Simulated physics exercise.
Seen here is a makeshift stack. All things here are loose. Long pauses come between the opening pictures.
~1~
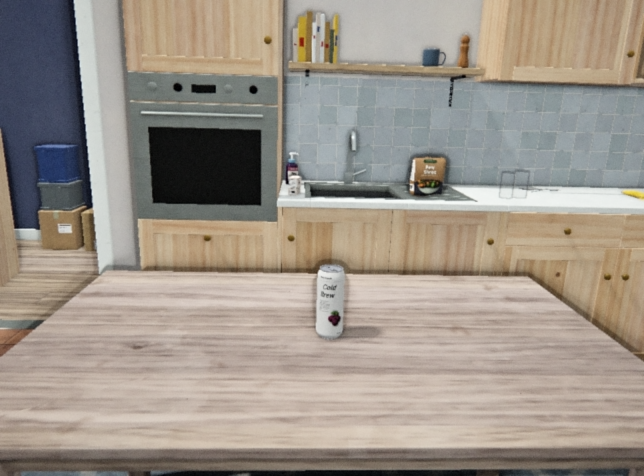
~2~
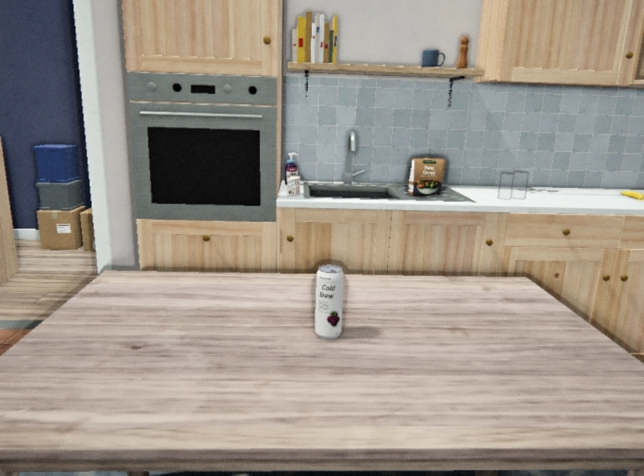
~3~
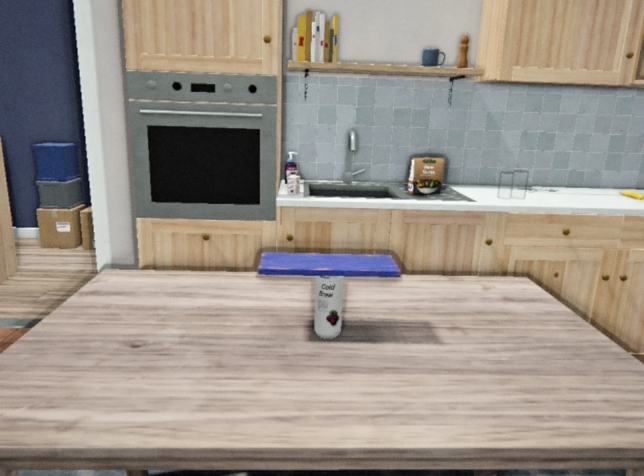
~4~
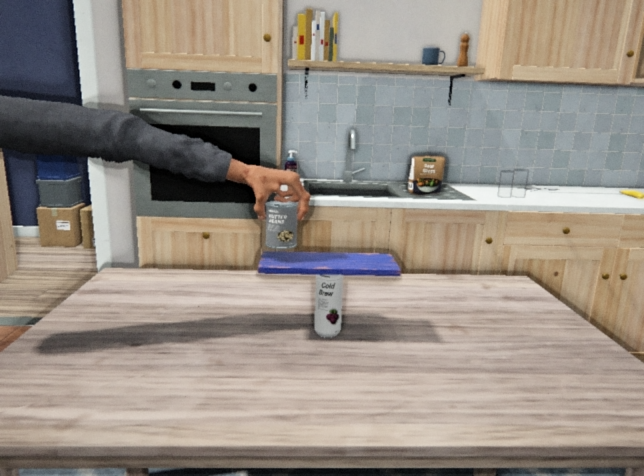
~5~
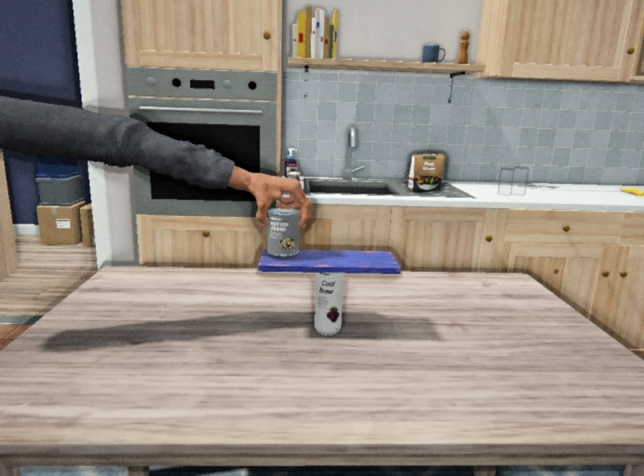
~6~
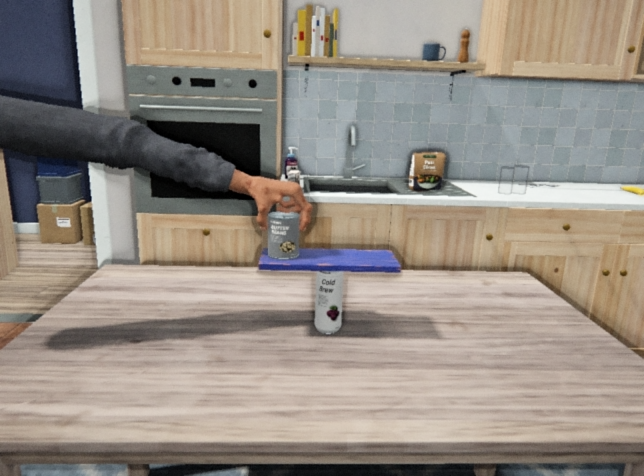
In a kitchen, a white can stood alone on a wooden table, then a blue board appeared balanced across its top, and a hand from the left lowered a grey tin onto the board's left end.
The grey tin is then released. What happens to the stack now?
The stack cannot bear the weight.
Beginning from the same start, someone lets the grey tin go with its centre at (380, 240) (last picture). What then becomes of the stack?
Topples.
Then, 0.40 s later than the last frame, grey tin now fallen; blue board tilted by 66°.
Then, 0.60 s later than the last frame, blue board on its side.
Then, 1.30 s later than the last frame, blue board now fallen.
When it is over, fallen, blue board and grey tin; white can as before. The stack comes apart.
